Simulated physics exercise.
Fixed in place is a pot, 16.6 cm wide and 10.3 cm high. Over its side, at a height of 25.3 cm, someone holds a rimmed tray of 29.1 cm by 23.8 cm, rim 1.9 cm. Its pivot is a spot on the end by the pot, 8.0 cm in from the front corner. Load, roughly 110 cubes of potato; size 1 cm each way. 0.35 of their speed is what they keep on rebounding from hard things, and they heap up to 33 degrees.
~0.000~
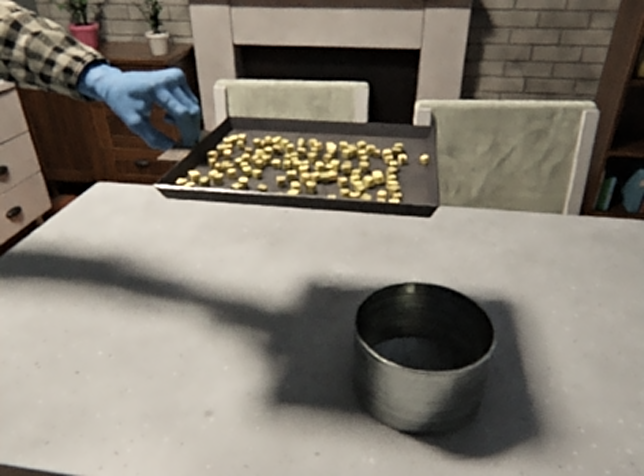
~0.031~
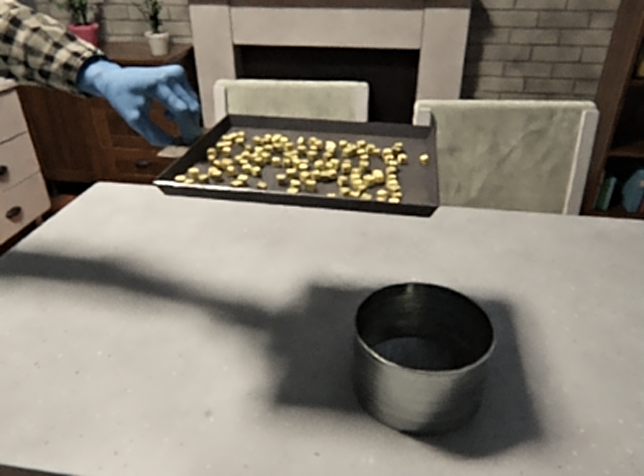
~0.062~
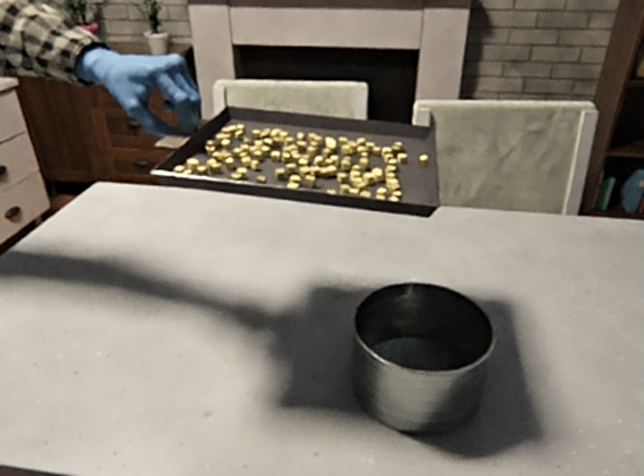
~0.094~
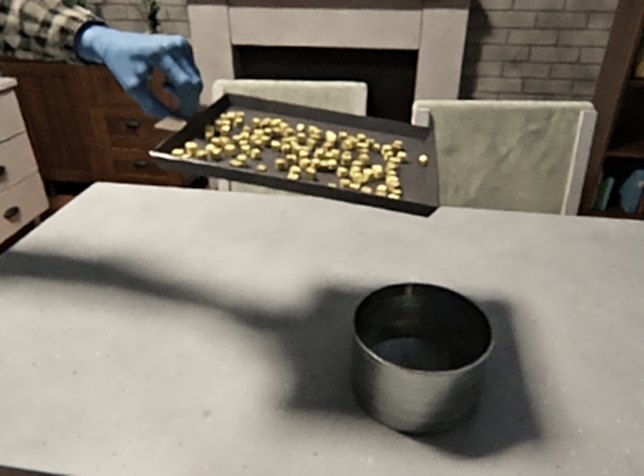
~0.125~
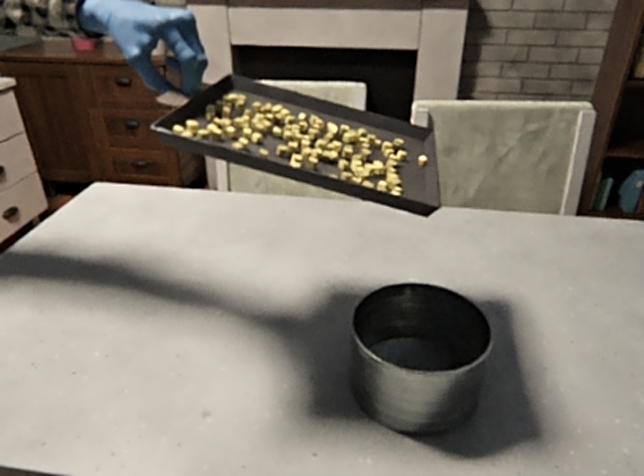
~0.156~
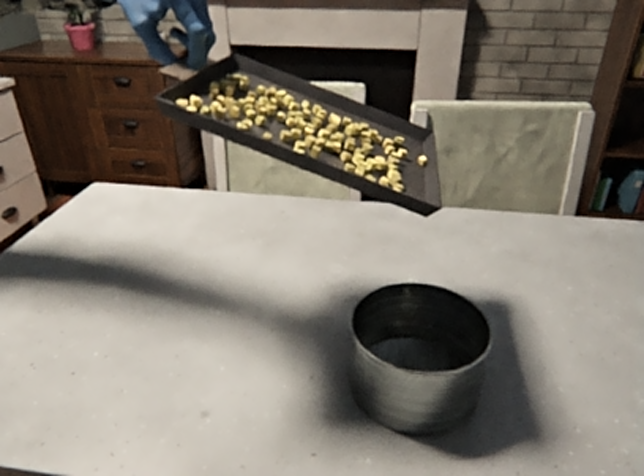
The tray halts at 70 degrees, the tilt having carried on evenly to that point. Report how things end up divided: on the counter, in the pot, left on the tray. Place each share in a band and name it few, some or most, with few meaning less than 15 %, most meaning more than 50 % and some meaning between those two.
In the end: Counter most, pot few, tray few.
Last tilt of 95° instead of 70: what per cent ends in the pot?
Roughly 5 percent.
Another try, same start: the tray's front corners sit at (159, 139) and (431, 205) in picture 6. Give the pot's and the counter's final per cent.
The pot gets 20 and the counter 70.
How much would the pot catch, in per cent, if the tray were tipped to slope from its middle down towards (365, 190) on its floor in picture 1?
Estimate: Near 60 per cent.
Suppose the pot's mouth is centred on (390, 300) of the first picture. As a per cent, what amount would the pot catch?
It would come to around 0 percent.
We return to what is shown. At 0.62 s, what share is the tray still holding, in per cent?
About 10 per cent.
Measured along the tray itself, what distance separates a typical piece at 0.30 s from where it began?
I'd say close to 0 centimetres.
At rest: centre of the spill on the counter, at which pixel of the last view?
The spill's middle ends up near (528, 330).
After 0.30 s, tilt 48 degrees; the tray holds 100 %, the pot 0 %.
After 0.39 s, tilt 64 degrees; the tray holds 100 %, the pot 0 %.
After 0.62 s, tilt 70 degrees; the tray holds 10 %, the pot 0 %.
In the end, at 1.9 s, counter 90 %, pot 5 %, tray 5 %.
